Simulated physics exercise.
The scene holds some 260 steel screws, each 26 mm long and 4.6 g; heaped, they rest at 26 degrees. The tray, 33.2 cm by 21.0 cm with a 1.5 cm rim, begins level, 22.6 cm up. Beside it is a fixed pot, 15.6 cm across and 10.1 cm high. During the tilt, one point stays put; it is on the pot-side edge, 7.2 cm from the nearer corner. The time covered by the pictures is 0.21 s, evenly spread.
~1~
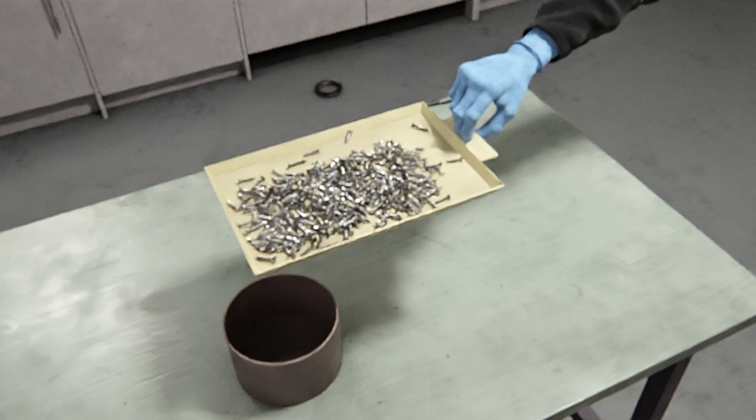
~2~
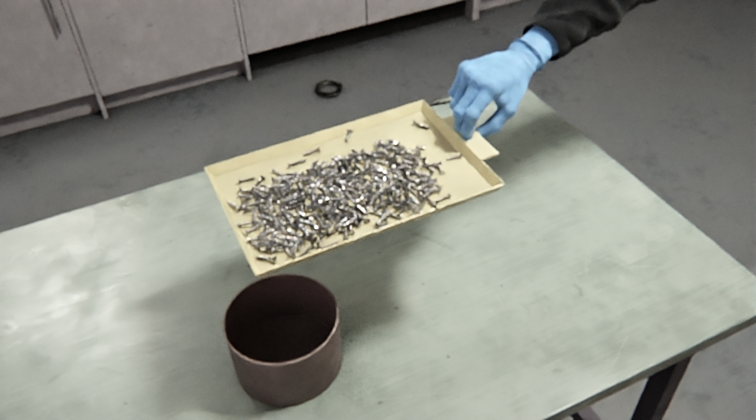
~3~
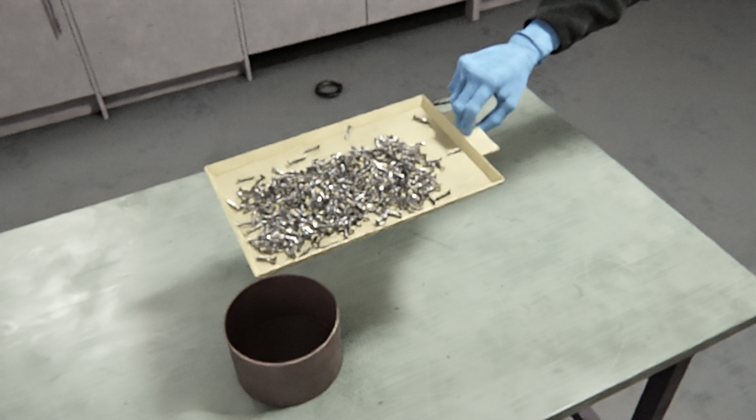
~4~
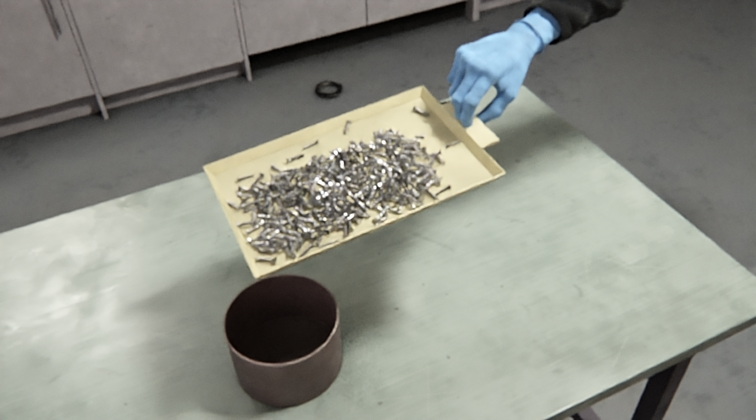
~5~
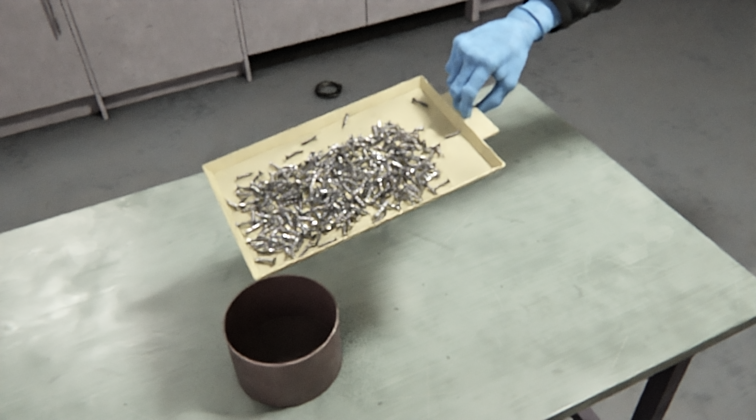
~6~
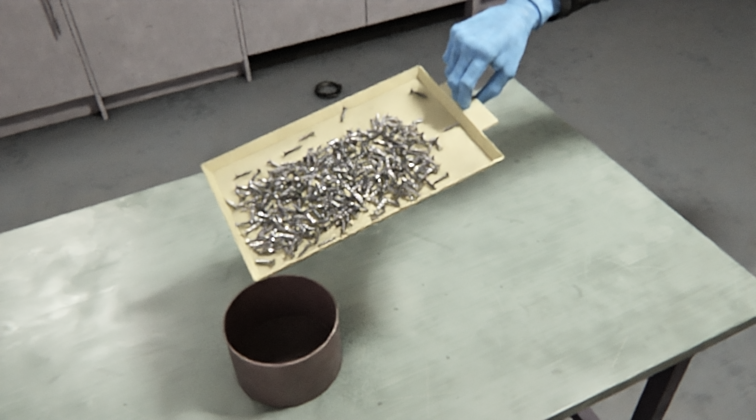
Blue-gloved hand gradually tilting a cream tray of small steel screws, raising its right side above a green table beside a dark round pot.
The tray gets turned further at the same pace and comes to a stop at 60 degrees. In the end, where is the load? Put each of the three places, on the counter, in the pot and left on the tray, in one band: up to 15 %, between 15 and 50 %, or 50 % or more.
Counter: 50 % or more; pot: Between 15 and 50 %; left on the tray: Up to 15 %.
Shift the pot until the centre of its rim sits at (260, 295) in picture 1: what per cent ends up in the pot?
Something like 10 per cent would settle in it.
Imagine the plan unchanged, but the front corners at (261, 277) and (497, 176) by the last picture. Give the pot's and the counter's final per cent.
Per cent by place - pot 55, counter 35.
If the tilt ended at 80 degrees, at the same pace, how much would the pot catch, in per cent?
I'd put it at close to 25 per cent.
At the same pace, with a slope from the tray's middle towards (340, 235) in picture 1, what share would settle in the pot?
65 %.
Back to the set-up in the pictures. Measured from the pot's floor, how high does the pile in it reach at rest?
My guess is around 1.5 centimetres.
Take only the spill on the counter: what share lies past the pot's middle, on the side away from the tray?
Near 100 in a hundred.
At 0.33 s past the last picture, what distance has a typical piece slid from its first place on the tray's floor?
About 3 cm.
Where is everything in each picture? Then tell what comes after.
The first frame shows tray tilt 0 degrees, front corners at (259, 267) and (496, 183); middle of the pieces at (338, 193); pot at (281, 316).
The second frame shows tray tilt 1 degrees, front corners at (260, 268) and (496, 182); middle of the pieces at (338, 193).
The third frame shows tray tilt 2 degrees, front corners at (260, 269) and (496, 178); middle of the pieces at (338, 191).
The fourth frame shows tray tilt 5 degrees, front corners at (259, 270) and (497, 171), lowest corner left front; middle of the pieces at (337, 188).
The fifth frame shows tray tilt 8 degrees, front corners at (259, 271) and (496, 163), lowest corner left front; middle of the pieces at (335, 185).
The sixth frame shows tray tilt 11 degrees, front corners at (258, 273) and (496, 156), lowest corner left front; middle of the pieces at (334, 181); pot at (281, 317).
Then, 0.33 s after the last picture, tilt 35 degrees; the tray holds 100 %, the pot 0 %.
Then, 0.55 s after the last picture, tilt 51 degrees; the tray holds 90 %, the pot 0 %.
Then, 0.88 s after the last picture, tilt 60 degrees; the tray holds 15 %, the pot 15 %.
In the end, counter 70 %, pot 20 %, tray 5 %.
